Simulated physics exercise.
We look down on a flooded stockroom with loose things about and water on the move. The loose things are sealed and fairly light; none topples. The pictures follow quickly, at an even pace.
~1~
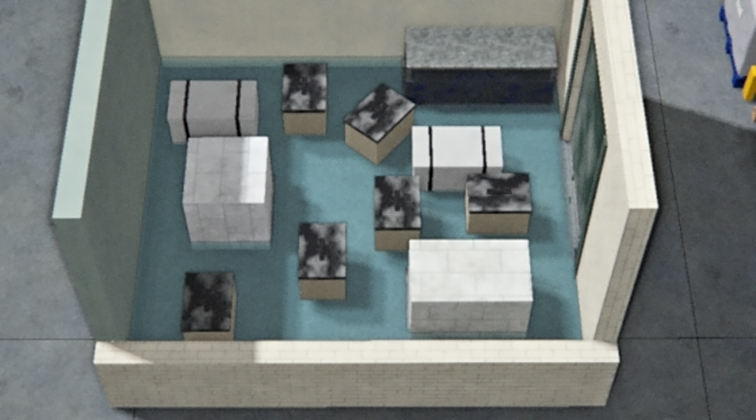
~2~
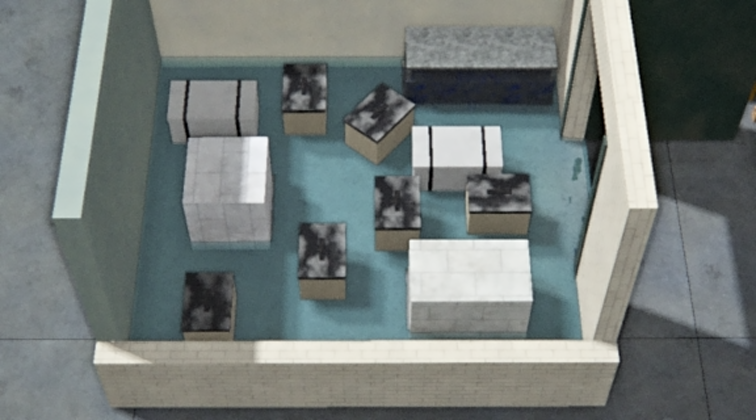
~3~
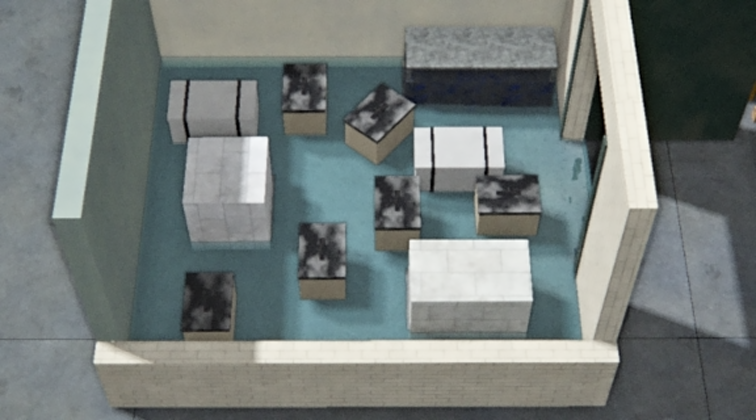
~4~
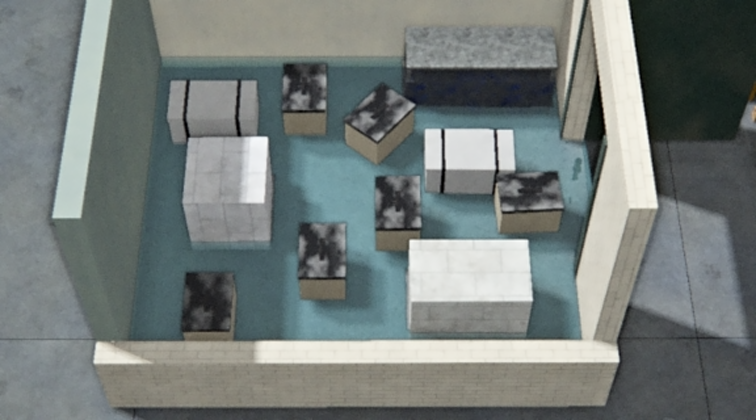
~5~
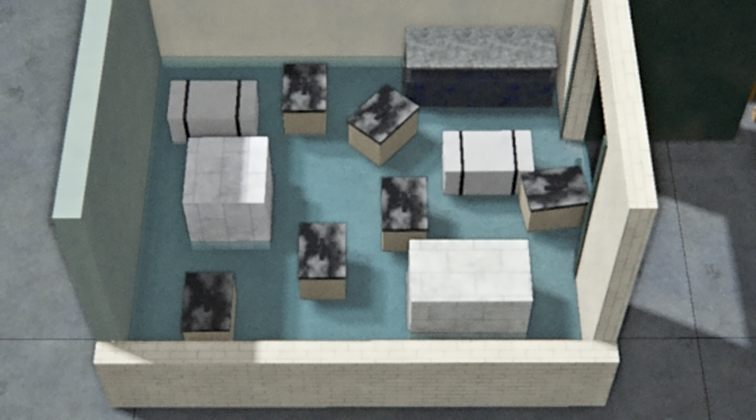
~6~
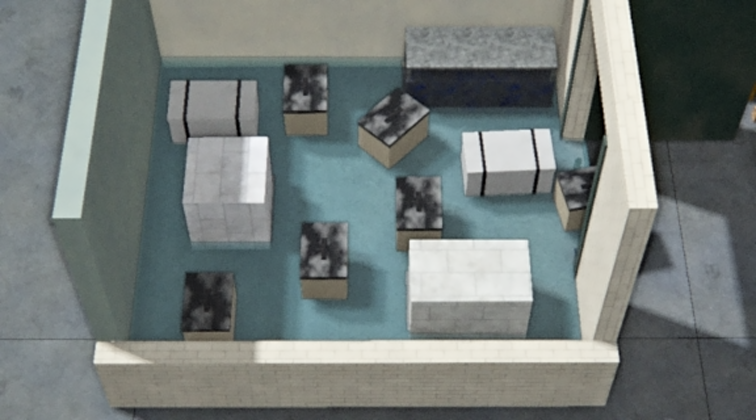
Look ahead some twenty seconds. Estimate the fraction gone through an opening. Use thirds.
Share: At least two thirds.
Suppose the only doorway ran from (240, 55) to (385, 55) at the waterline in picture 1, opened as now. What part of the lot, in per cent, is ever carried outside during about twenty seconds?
I make it 90 per cent.
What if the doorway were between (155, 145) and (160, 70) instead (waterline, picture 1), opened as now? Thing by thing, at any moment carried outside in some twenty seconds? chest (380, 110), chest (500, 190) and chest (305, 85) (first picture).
In that order: Yes, inside, washed out.
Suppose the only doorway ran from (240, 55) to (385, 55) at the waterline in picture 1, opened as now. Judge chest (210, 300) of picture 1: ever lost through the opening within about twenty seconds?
For that one: Kept in.
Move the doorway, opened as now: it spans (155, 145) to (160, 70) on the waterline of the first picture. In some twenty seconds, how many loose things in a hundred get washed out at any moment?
About 60 per cent.
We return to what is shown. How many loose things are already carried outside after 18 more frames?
It comes to 5.
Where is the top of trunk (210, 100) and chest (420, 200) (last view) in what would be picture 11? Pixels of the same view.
At about (237, 103) and (529, 197).
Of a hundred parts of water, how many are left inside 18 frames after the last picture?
Near 56 in a hundred.
A moment on, 2 of 8 are out; 6 afloat.
Next, 5 of 8 are out; 3 afloat.
Later, 6 of 8 are out; 2 afloat.
In the end, 7 of 8 are out; 1 afloat.
